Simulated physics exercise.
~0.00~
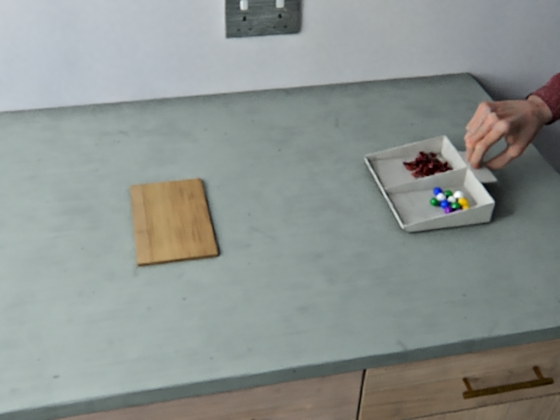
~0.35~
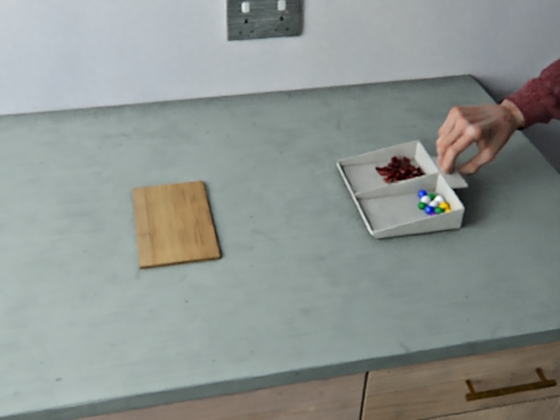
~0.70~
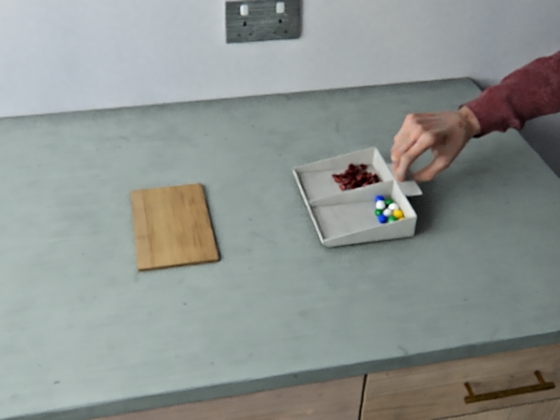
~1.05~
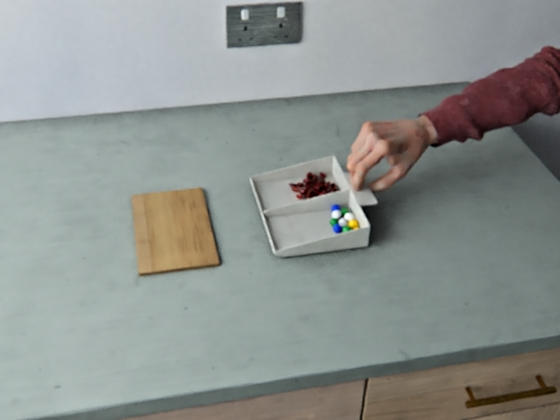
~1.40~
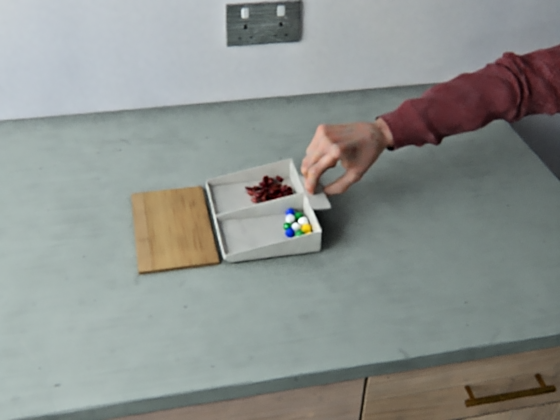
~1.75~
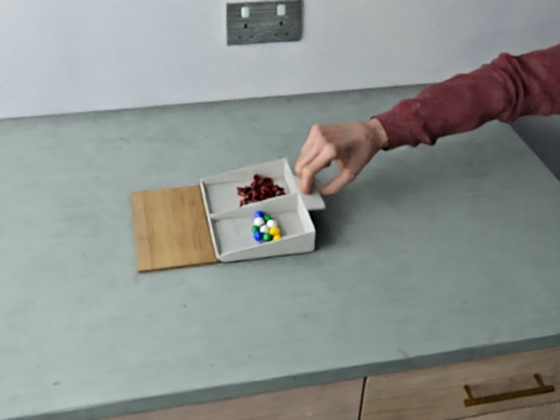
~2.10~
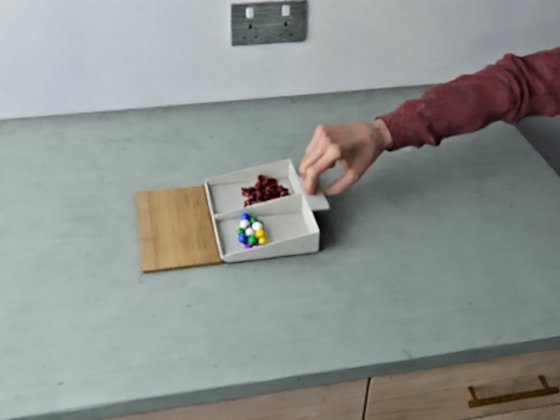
The clip shows a hand sliding a shallow white tray of dark red pieces and colourful beads leftward across a grey-green counter until it meets a flat wooden board and stops; the beads shift left inside, and both groups remain in the tray.
